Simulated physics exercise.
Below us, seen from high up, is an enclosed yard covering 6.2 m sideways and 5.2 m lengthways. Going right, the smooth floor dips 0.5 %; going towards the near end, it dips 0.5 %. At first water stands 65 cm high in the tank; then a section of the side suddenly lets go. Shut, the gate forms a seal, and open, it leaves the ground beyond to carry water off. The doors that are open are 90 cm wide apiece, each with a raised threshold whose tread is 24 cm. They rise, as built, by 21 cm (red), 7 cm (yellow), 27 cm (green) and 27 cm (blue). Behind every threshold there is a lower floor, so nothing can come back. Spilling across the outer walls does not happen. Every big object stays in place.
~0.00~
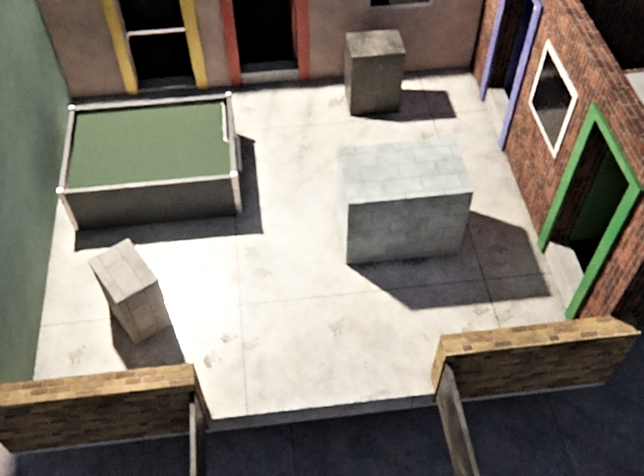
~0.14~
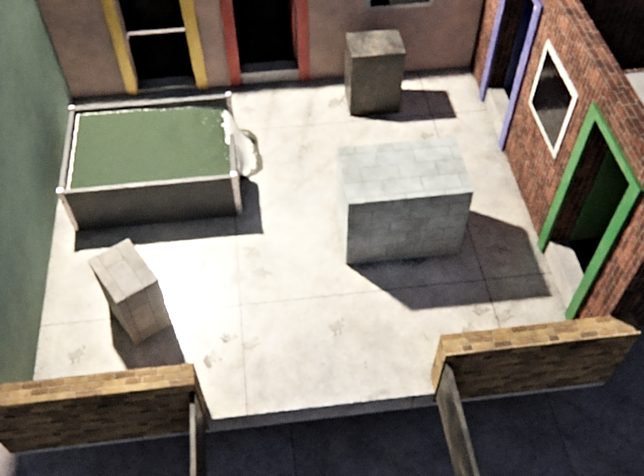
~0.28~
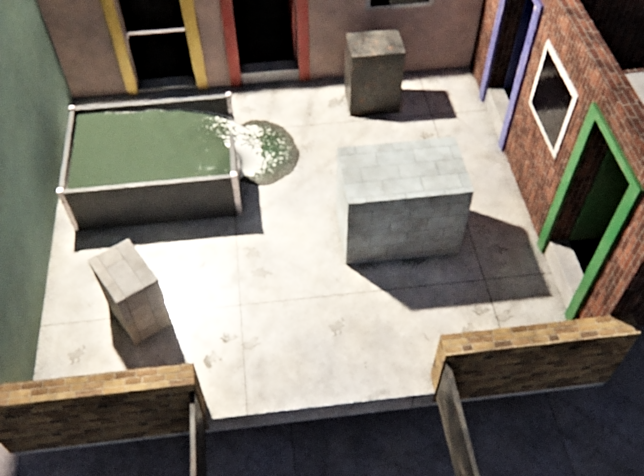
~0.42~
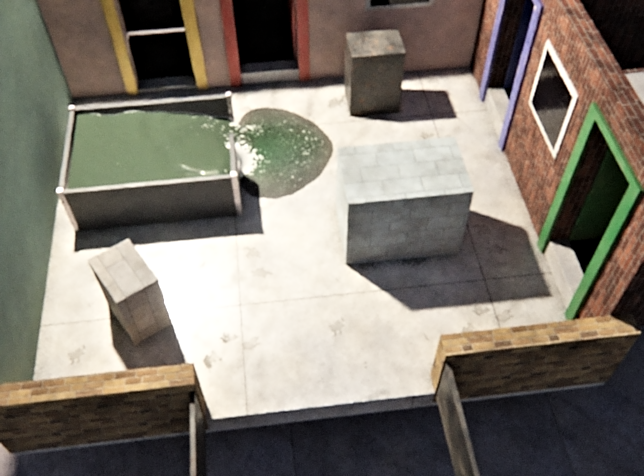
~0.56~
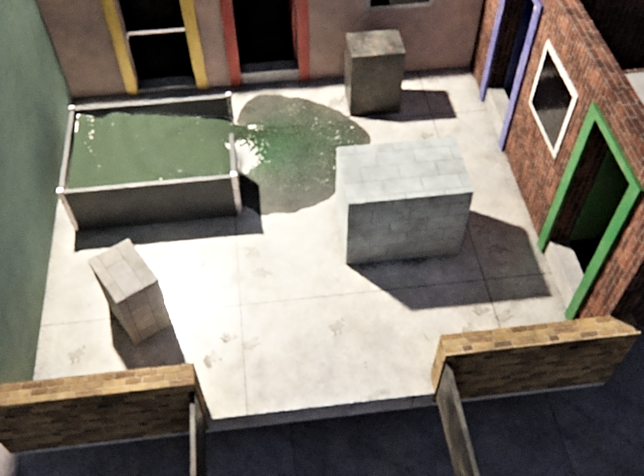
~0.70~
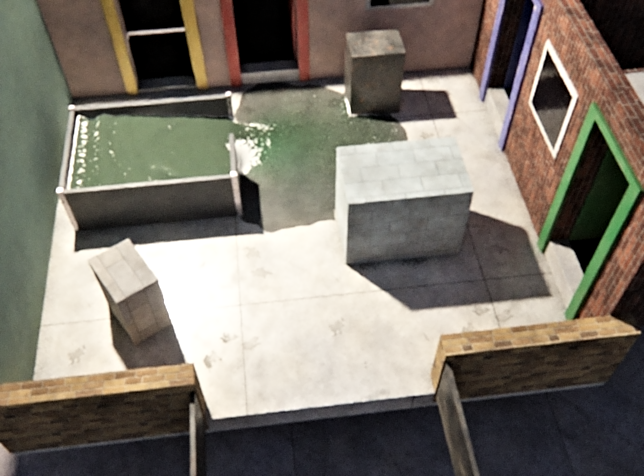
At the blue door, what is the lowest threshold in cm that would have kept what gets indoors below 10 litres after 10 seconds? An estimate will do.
Somewhere near 22 cm.
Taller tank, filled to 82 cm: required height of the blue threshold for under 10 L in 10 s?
About 29 cm.
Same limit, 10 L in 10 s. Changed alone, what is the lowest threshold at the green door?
The green one would have to be about 7.5 cm high.
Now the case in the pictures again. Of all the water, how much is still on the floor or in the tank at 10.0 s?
Something like 94 per cent of it remains.
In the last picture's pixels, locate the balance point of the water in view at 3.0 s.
Centre of mass: About (284, 162) px.
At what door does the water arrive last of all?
Door: Yellow.
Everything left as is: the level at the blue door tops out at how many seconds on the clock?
Crest at t of about 2.2 s.
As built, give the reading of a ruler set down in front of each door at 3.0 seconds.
In cm - red: 11, yellow: 1, green: 5, blue: 22.
After 1.4 s water covers 25 % of the floor, deepest (34 cm) near (245, 149); 9 cm at the blue door, 0 litres in over its 27 cm threshold.
After 3.0 s water covers 40 % of the floor, deepest (24 cm) near (490, 127); 22 cm at the blue door, 0 litres in over its 27 cm threshold.
After 10.0 s water covers 95 % of the floor, deepest (12 cm) near (533, 361); 10 cm at the blue door, 0 litres in over its 27 cm threshold.
At the blue door as built, the water arrived by 1.2 s and peaked near 24 cm at 2.2 s.
Run again over the same 10 s with other heights there, 17 litres in over 20.5 cm, 4 litres over 24 cm. The limit of 10 litres is kept from about 22 cm up.
